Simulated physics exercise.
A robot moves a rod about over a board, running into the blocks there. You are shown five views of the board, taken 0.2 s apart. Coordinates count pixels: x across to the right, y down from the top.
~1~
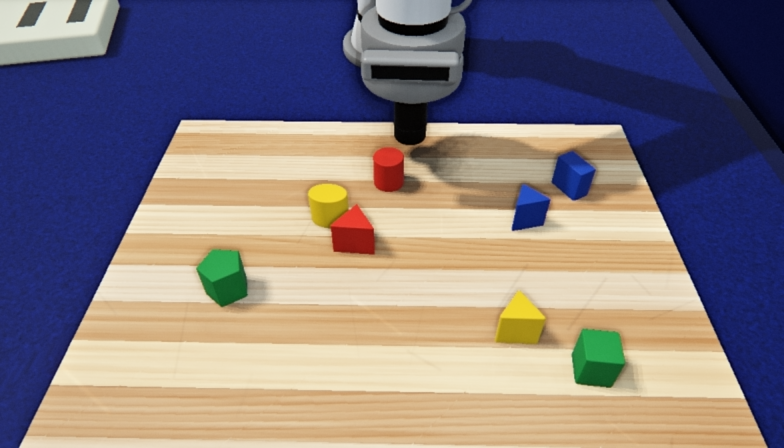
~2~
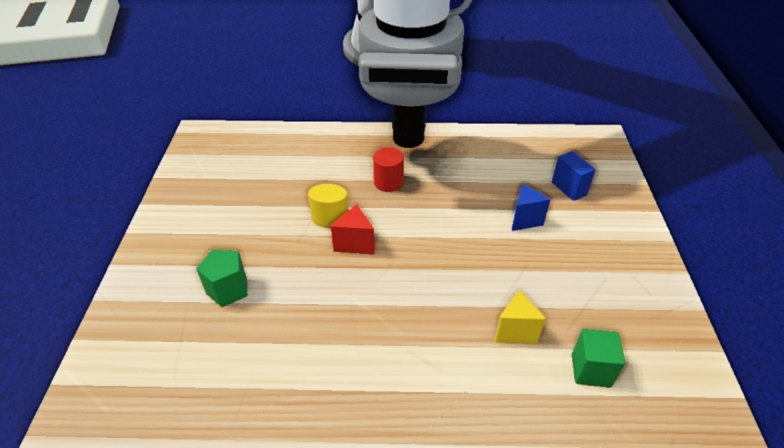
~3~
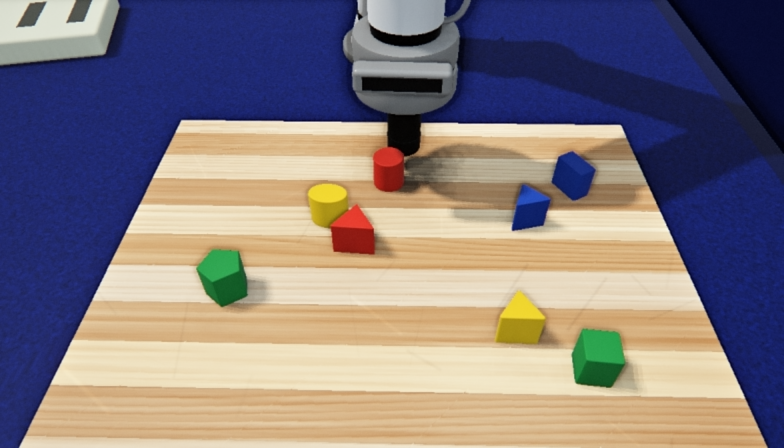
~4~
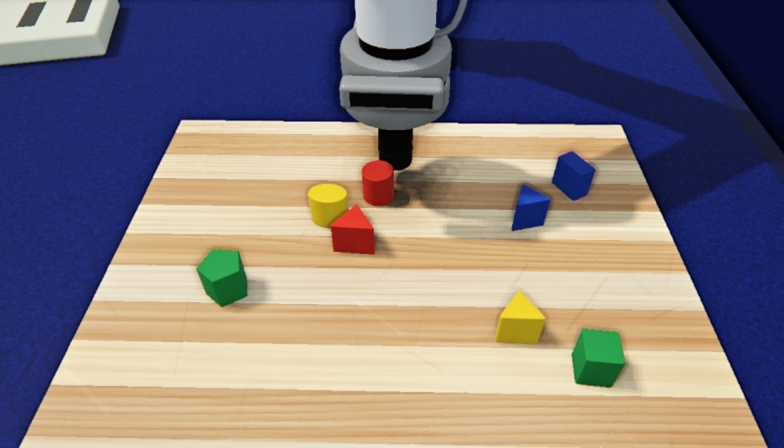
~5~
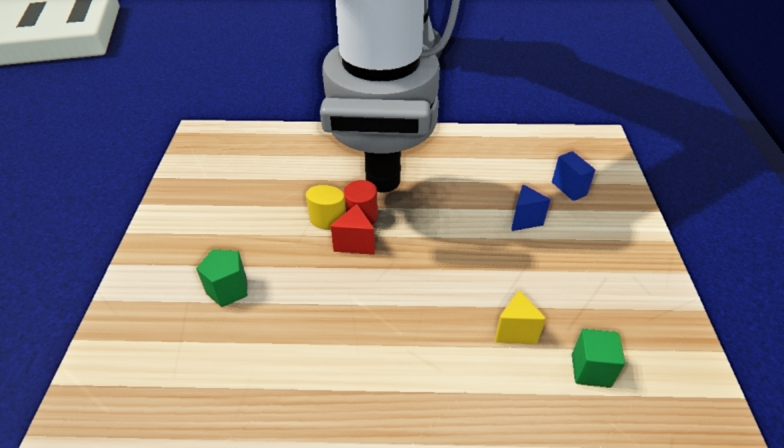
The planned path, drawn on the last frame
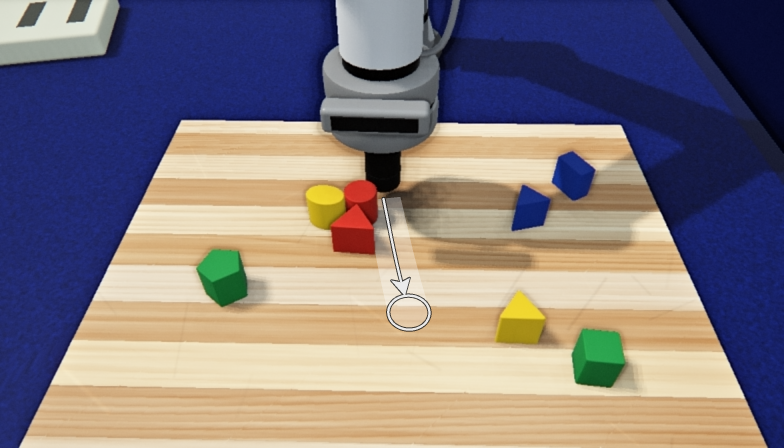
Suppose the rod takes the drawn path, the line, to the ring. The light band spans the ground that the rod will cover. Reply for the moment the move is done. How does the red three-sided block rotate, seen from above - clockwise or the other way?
Viewed from the top, it goes anticlockwise.
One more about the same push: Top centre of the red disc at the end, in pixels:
(354, 210)
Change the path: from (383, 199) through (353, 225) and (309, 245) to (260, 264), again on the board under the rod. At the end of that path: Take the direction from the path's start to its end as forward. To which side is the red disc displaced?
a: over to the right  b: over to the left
The answer is b.
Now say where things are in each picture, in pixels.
The first frame shows tip of the rod (410, 137), middles of tops, yellow elliptical block (328, 192), red three-sided block (354, 219), red disc (389, 156).
The second frame shows rod (408, 139), nothing pushed.
The third frame shows rod (404, 147), nothing pushed.
The fourth frame shows rod (396, 161), red disc (378, 170).
The fifth frame shows rod (383, 182), yellow elliptical block (325, 194), red three-sided block (354, 219), red disc (360, 190).
The line goes straight from (383, 199) to (409, 312).
What follows on the original path. One third of the way, rod (390, 215); yellow elliptical block (321, 196), turned 15° clockwise; red three-sided block (341, 230), turned 45° anticlockwise; red disc (354, 210).
Two thirds of the way, rod (398, 253); yellow elliptical block (321, 196), turned 15° clockwise; red three-sided block (340, 230), turned 45° anticlockwise; red disc (354, 210).
At the end, rod (409, 296); yellow elliptical block (321, 196), turned 15° clockwise; red three-sided block (340, 230), turned 45° anticlockwise; red disc (354, 210).
